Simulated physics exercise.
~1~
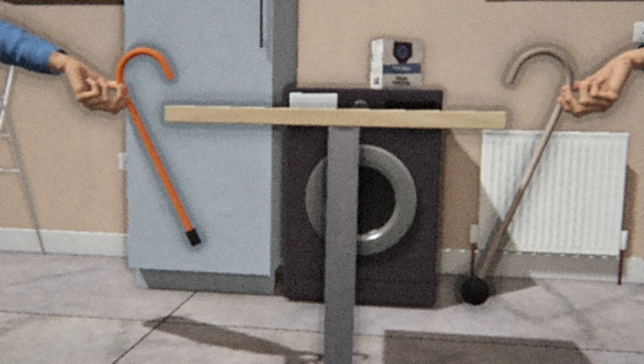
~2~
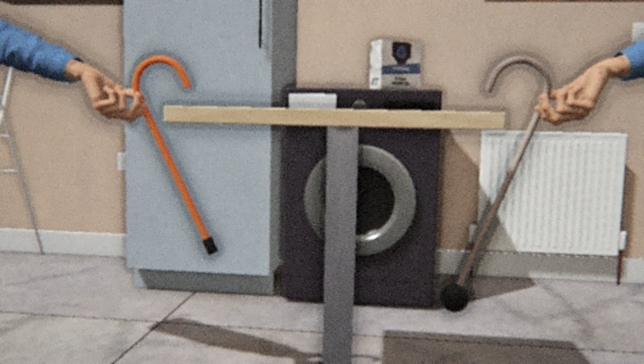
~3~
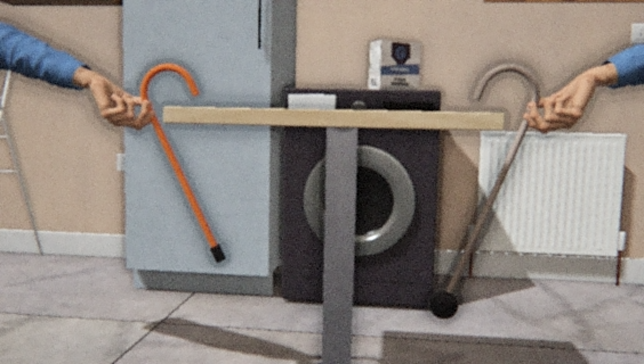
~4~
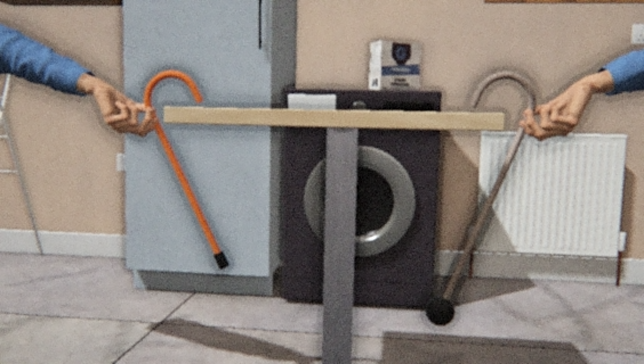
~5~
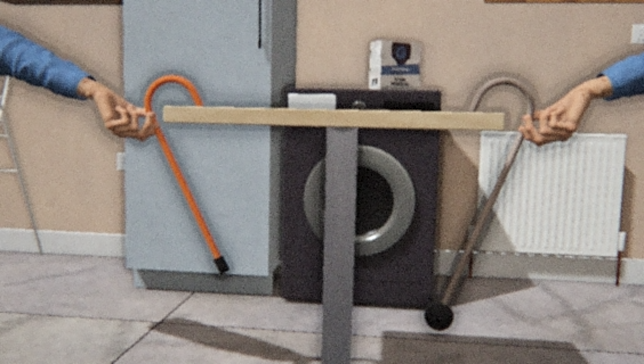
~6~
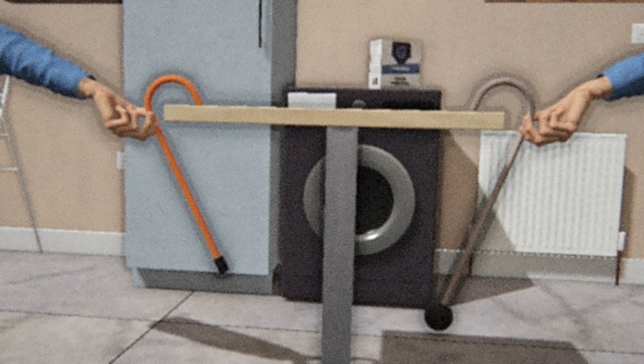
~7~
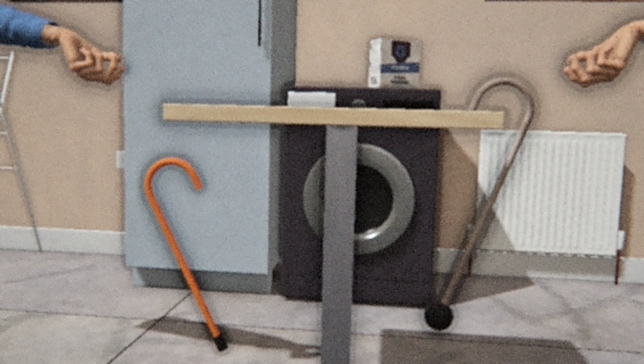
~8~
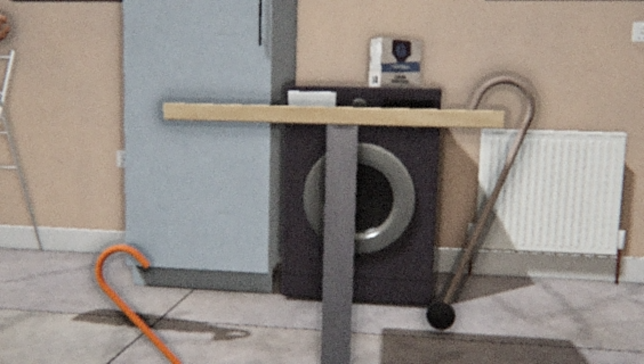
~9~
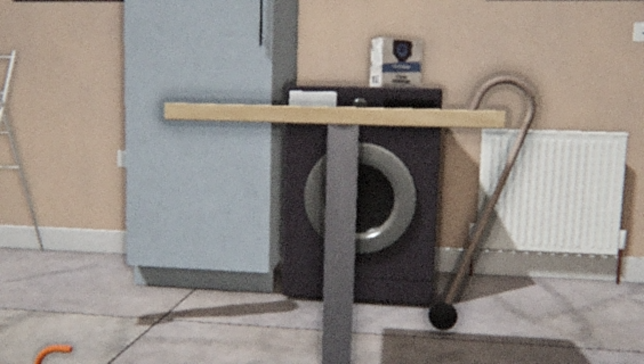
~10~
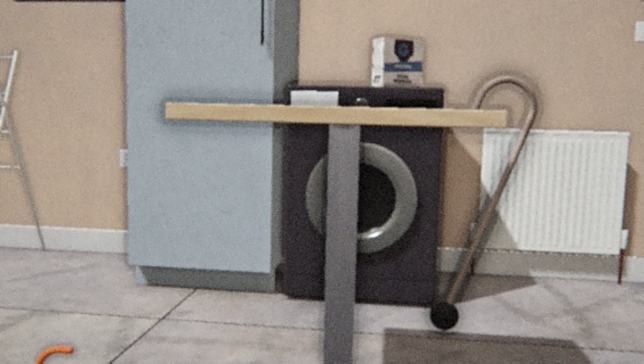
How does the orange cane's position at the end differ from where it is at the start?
At the start the orange cane is held up by a hand near the left end of the table, but at the end it is down on the floor at the lower left, mostly out of view.
